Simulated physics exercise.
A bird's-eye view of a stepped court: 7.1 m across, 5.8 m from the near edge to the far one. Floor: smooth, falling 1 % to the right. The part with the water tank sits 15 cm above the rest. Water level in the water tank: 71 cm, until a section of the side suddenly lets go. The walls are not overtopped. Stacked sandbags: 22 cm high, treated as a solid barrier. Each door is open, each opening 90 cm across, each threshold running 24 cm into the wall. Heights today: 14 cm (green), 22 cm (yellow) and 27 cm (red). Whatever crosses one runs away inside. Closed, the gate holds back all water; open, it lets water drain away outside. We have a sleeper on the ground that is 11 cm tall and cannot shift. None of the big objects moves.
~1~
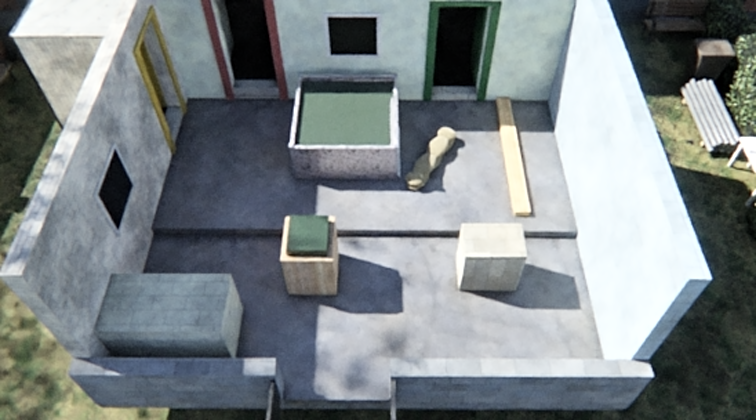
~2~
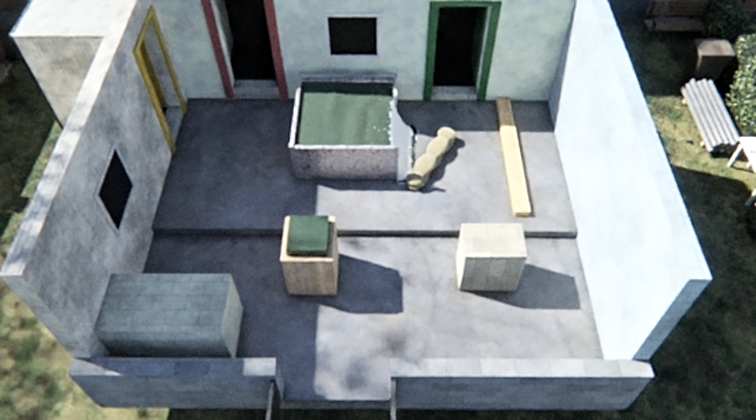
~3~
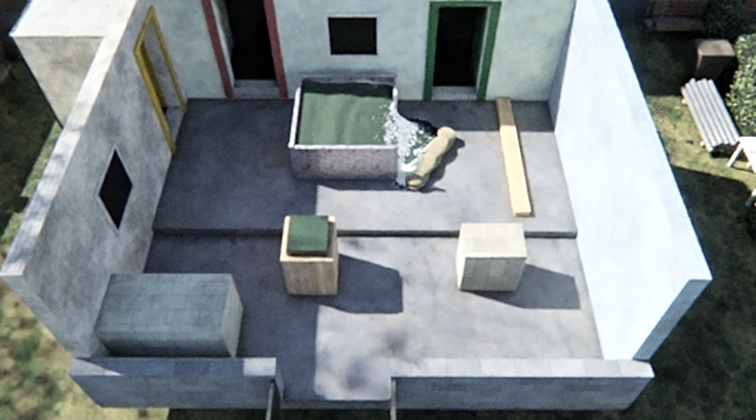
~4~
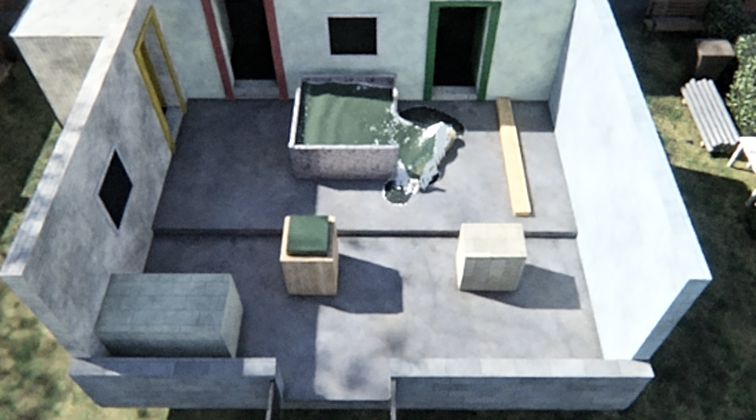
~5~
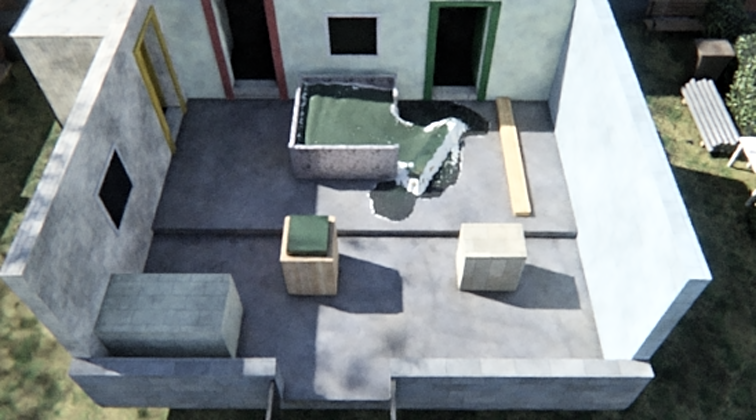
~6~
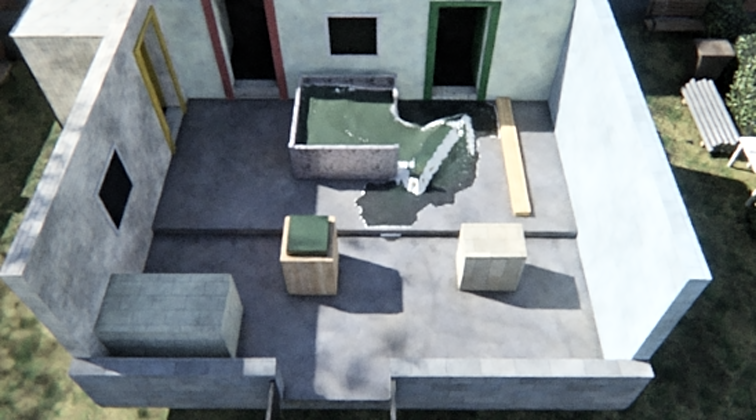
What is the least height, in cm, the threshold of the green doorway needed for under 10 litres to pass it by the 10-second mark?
About 29 cm.
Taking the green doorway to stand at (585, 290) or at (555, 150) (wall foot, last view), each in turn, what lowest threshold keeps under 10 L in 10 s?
10.0 and 15 cm.
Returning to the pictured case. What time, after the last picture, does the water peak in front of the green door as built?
The level tops out around 1.6 s.
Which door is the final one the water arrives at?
Last: Yellow.
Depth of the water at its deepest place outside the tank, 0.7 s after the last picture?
50 cm.
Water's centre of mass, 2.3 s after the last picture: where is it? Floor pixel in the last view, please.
The water is centred around (426, 159) in the last picture's pixels.
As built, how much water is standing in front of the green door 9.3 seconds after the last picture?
10.0 cm.
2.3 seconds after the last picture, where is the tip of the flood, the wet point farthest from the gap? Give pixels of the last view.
I'd put the front's tip around (606, 385).
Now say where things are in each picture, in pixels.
In the first frame, the water tank at (346, 113) is whole and still, 71 cm deep; the green door at (459, 59) is dry.
In the second frame, water pours out at (394, 141) and has run 0.3 m, to (412, 142); about 10 cm deep outside, 71 cm at the back.
In the third frame, the gap is at (394, 142), the front 0.8 m out at (438, 138); the back of the water tank holds 71 cm.
In the fourth frame, the gap is at (394, 144), the front 1.2 m out at (459, 126); the back of the water tank holds 66 cm.
In the fifth frame, water pours out at (394, 144) and has run 1.7 m, to (484, 122); about 7 cm deep outside, 60 cm at the back.
In the sixth frame, water pours out at (394, 143) and has run 2.0 m, to (494, 109); about 6 cm deep outside, 61 cm at the back; water is at the green door at (459, 59).
Then, 0.7 s after the last picture water covers 30 % of the floor, deepest (50 cm) near (420, 161); 28 cm at the green door, 16 litres in over its 14 cm threshold.
Then, 2.3 s after the last picture water covers 40 % of the floor, deepest (26 cm) near (410, 176); 24 cm at the green door, 136 litres in over its 14 cm threshold.
Then, 9.3 s after the last picture water covers 80 % of the floor, deepest (11 cm) near (491, 107); 10 cm at the green door, 185 litres in over its 14 cm threshold.
At the green door as built, the water peaked near 29 cm, 1.5 s after the last picture.
Run again over the same 10 s with other heights there, 19 litres in over 27 cm, 3 litres over 32 cm. The limit of 10 litres is kept from about 29 cm up.
